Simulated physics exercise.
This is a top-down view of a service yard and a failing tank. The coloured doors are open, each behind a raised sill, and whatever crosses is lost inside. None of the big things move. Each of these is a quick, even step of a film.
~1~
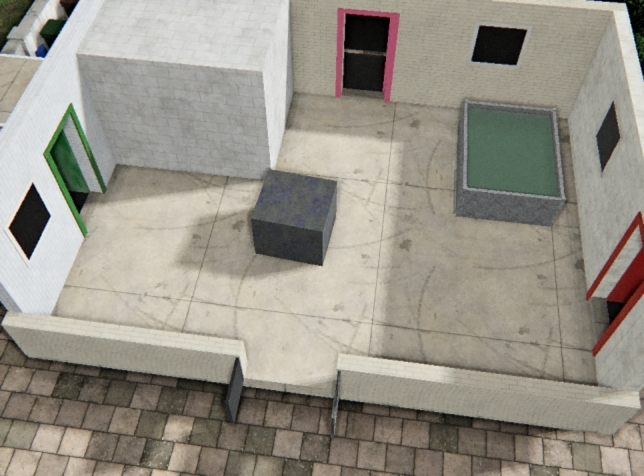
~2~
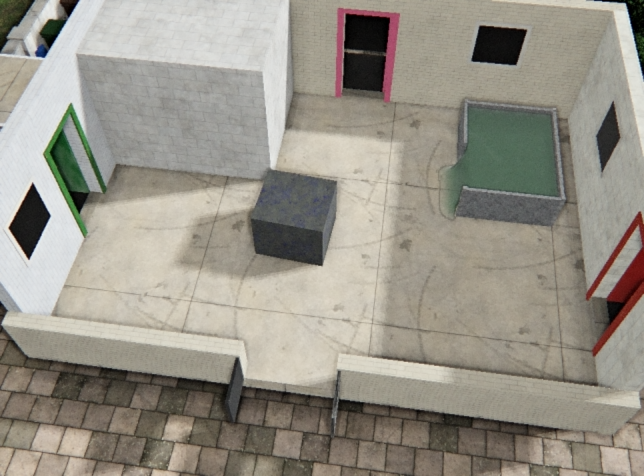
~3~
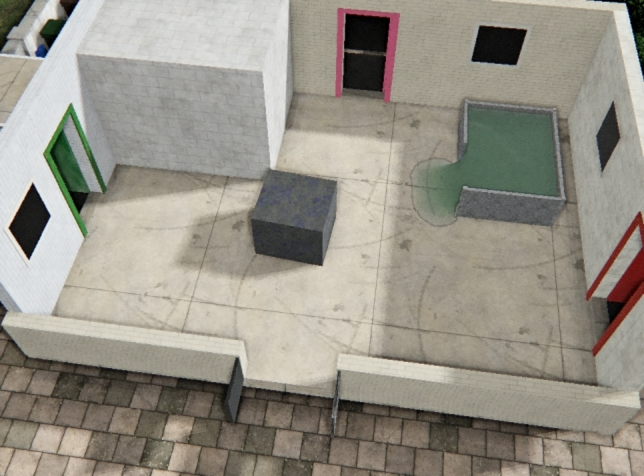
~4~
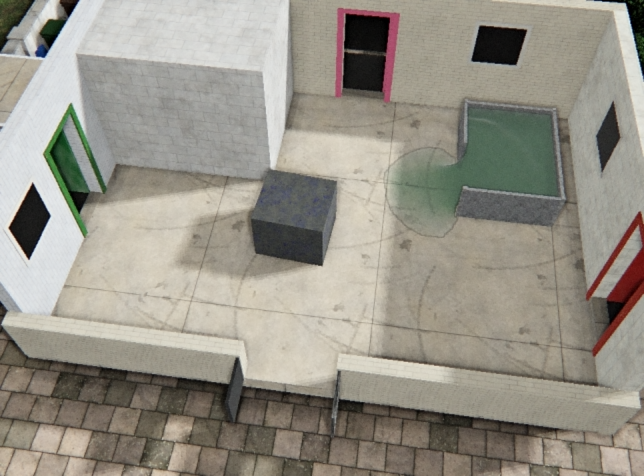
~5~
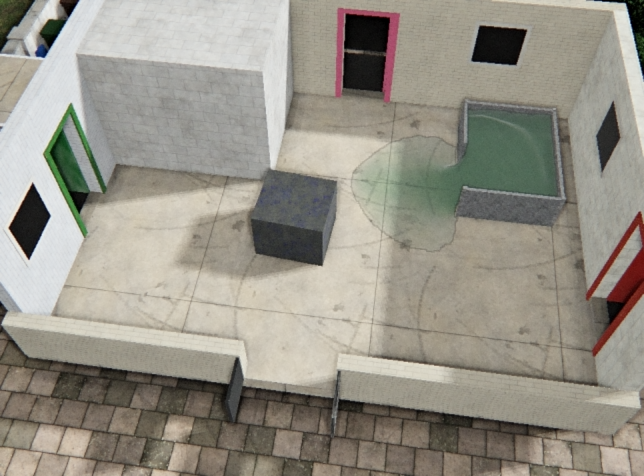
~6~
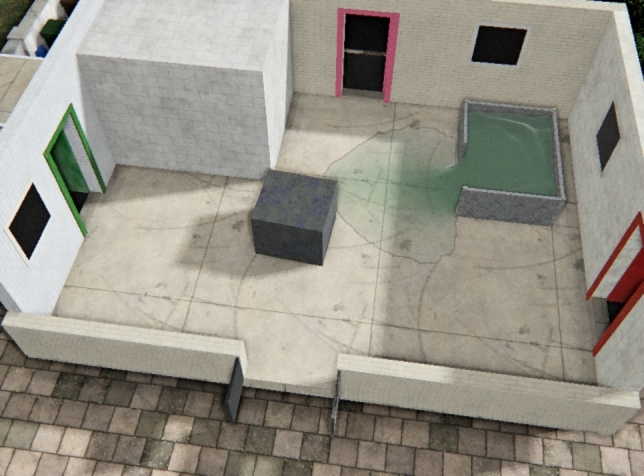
Green water poured out through a gap in the left side of an open tank in a walled yard, then spread leftward across the pale floor in a widening puddle and reached the dark block.
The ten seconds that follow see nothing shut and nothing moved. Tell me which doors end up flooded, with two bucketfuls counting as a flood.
The pink door will count as flooded. The red door will not count as flooded. The green door will count as flooded.
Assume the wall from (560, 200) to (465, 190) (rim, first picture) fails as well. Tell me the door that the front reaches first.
The red-painted one, I reckon.
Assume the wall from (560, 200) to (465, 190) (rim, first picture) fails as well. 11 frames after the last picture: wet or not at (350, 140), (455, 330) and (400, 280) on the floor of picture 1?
Taken one by one: Unaffected, then sodden, then sodden.
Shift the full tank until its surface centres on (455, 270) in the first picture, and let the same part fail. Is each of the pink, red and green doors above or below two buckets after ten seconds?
The pink door holds; the red door keeps below it; the green door goes over.
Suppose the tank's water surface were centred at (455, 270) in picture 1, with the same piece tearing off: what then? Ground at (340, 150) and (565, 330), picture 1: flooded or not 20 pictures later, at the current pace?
Bone-dry, bone-dry.
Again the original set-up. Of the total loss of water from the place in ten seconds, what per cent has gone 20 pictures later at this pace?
My figure is about 30 in a hundred.
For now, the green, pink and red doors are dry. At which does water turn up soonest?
It would be the pink-painted one.
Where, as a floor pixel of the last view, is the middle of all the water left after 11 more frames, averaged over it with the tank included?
Around pixel (421, 187) of the last picture.
A moment on, water covers 25 % of the floor; the pink door not reached, the red door not reached, the green door not reached.
Next, water covers 40 % of the floor; the pink door wet at the sill, nothing in, the red door not reached, the green door not reached.
Then, water covers 55 % of the floor; the pink door under two buckets in, the red door not reached, the green door over two buckets in.
Later, water covers 70 % of the floor; the pink door over two buckets in, the red door not reached, the green door over two buckets in.
In the end, water covers 90 % of the floor; the pink door over two buckets in, the red door wet at the sill, nothing in, the green door over two buckets in.
